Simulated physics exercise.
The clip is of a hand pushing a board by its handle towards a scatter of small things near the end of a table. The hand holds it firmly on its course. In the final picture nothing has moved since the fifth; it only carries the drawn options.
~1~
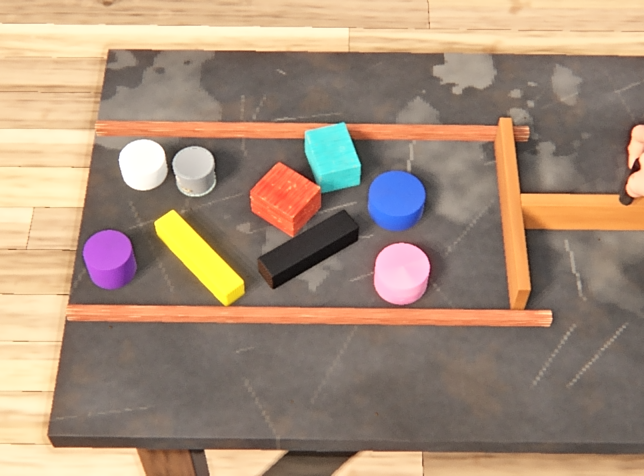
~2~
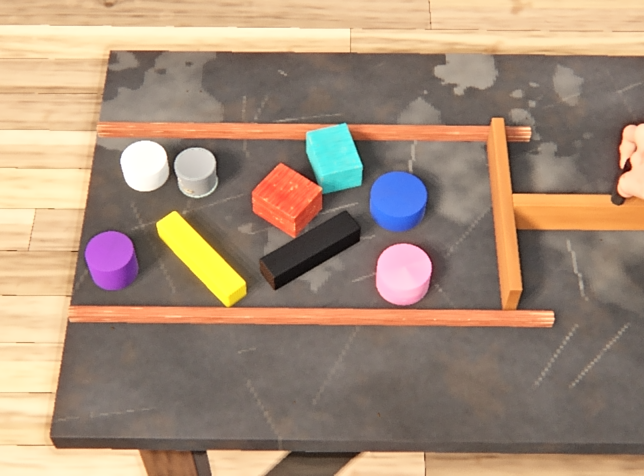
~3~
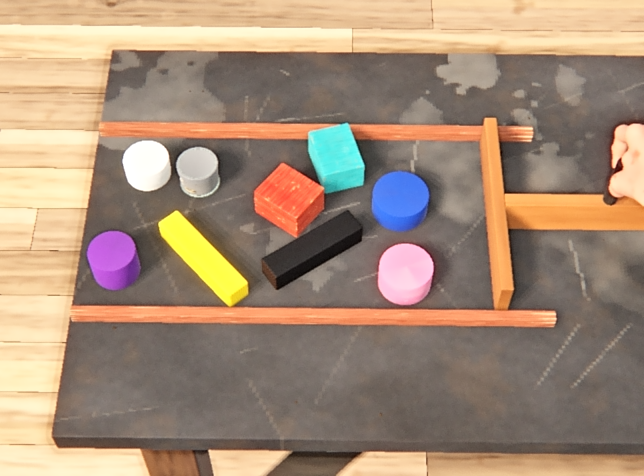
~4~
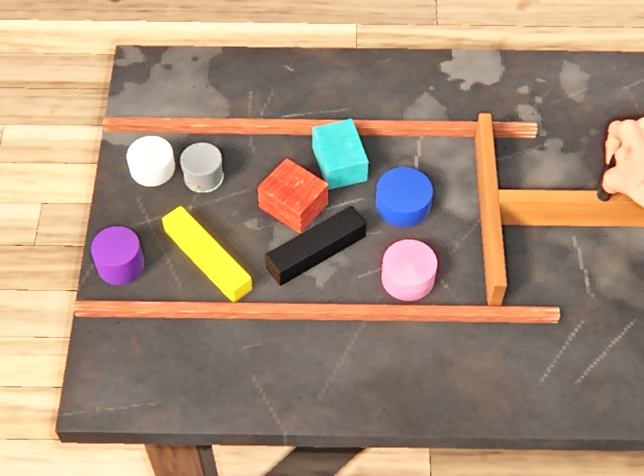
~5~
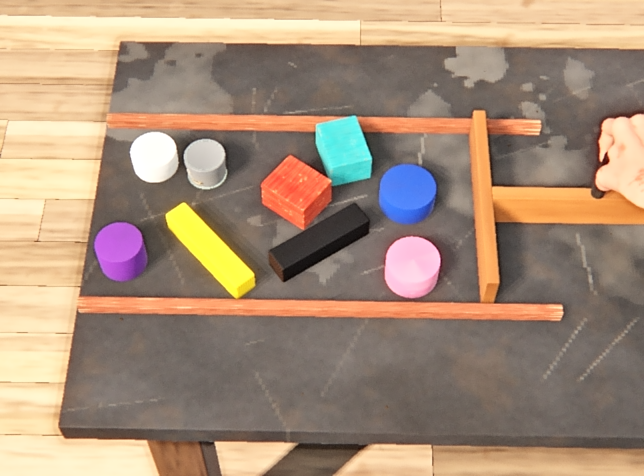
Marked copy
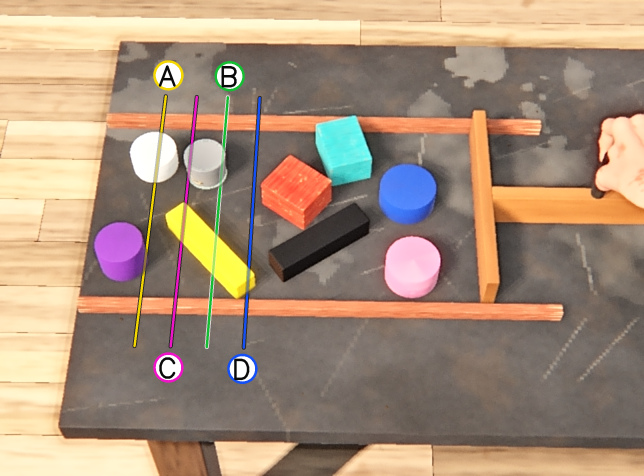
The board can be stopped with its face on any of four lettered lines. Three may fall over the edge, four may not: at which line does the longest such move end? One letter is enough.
At C, and not beyond.
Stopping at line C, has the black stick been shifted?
By then, yes.
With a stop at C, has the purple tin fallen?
Yes.
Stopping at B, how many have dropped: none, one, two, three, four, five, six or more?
One.
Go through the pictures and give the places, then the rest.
The first frame shows red block (286, 199); purple tin (110, 260); yellow stick (199, 258).
The second frame shows board (507, 199); blue tin (398, 201).
The third frame shows board (499, 199); pink tin (405, 274).
The fourth frame shows board (493, 195); black stick (316, 245).
The fifth frame shows board (486, 192); red block (297, 192); purple tin (121, 252); yellow stick (210, 250).
On the marked copy, A at (151, 212); B at (218, 213); C at (185, 212); D at (252, 213).
Taking C. A third of the way, board (378, 190); turquoise block (338, 147); pink tin (344, 266).
Two thirds of the way, board (268, 188); white tin (148, 155); yellow stick (155, 246).
When it is over, board (186, 187); purple tin over the edge; white tin over the edge; two fallen.
As for the rest, A drops six; B is within the limit but short; D is within the limit but short.
